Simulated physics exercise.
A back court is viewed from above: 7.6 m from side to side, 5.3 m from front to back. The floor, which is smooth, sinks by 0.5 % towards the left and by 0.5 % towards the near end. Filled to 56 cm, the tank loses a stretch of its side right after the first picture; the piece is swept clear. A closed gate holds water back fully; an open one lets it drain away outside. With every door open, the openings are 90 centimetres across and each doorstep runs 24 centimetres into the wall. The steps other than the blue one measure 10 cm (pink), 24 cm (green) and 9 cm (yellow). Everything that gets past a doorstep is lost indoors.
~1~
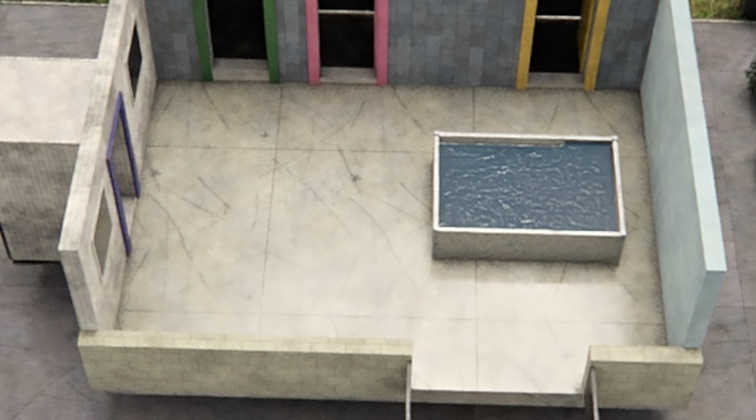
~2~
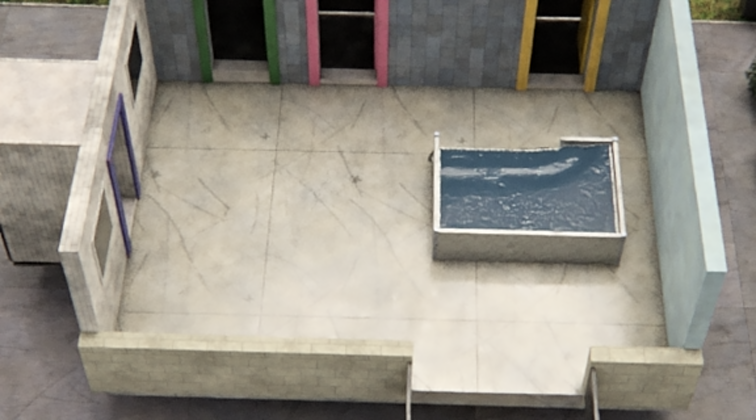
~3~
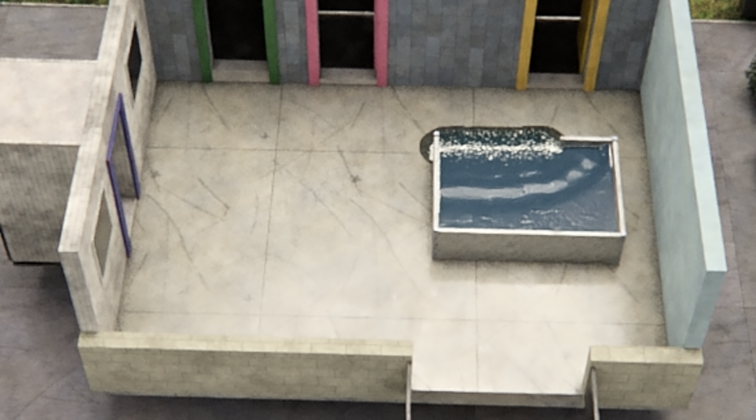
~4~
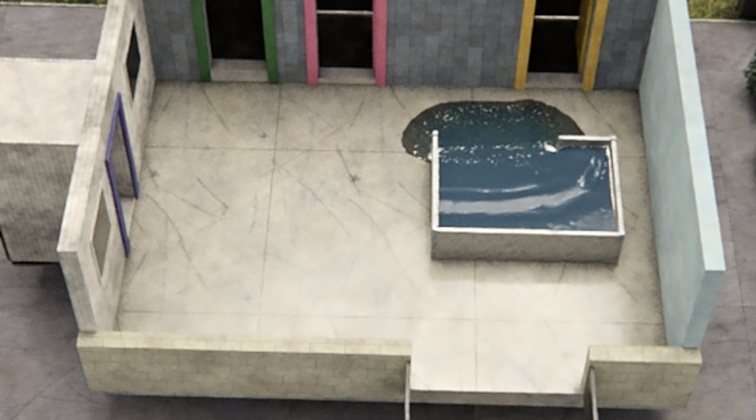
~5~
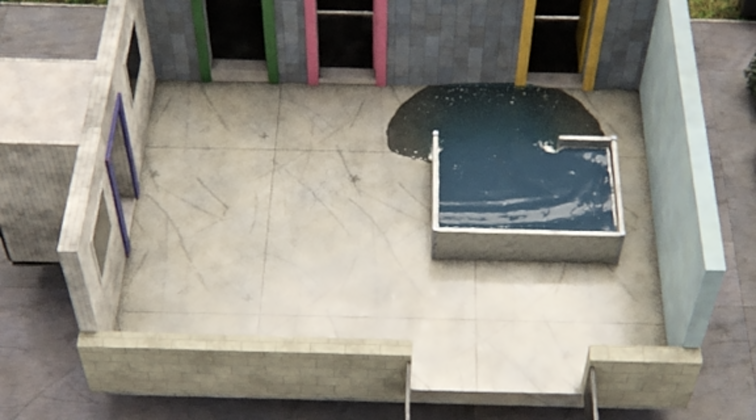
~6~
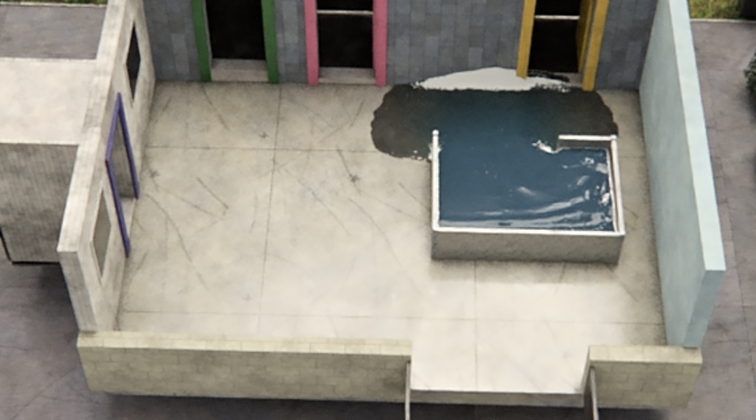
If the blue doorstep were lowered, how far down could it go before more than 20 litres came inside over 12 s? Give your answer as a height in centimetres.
Down to about 6 cm.
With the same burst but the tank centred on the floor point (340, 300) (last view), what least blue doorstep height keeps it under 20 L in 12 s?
Then roughly 5.5 cm.
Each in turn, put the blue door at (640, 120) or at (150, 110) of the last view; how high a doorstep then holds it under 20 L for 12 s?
Roughly 17 cm for the first and 18 cm for the second.
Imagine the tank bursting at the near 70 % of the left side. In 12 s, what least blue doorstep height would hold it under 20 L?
Then it needs around 15 cm.
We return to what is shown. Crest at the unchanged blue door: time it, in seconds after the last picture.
Roughly 3.5 s.
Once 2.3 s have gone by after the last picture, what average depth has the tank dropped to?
Roughly 19 cm.
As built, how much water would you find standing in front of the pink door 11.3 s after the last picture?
About 3.0 centimetres deep.
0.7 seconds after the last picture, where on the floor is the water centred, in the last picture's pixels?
(505, 169) or so.
Then, 0.7 s after the last picture water covers 15 % of the floor, deepest (42 cm) near (477, 89); it has not reached the blue door.
Then, 2.3 s after the last picture water covers 40 % of the floor, deepest (26 cm) near (153, 99); it has not reached the blue door.
Then, 11.3 s after the last picture water covers 100 % of the floor, deepest (10 cm) near (109, 366); 6 cm at the blue door, 18 litres in over its 6 cm doorstep.
At the blue door as built, the water peaked near 10 cm, 3.5 s after the last picture.
With a doorstep of 5 cm, 29 litres would have come in within the 12 s; with 7 cm, 11 litres. So under 20 litres takes about 6 cm.
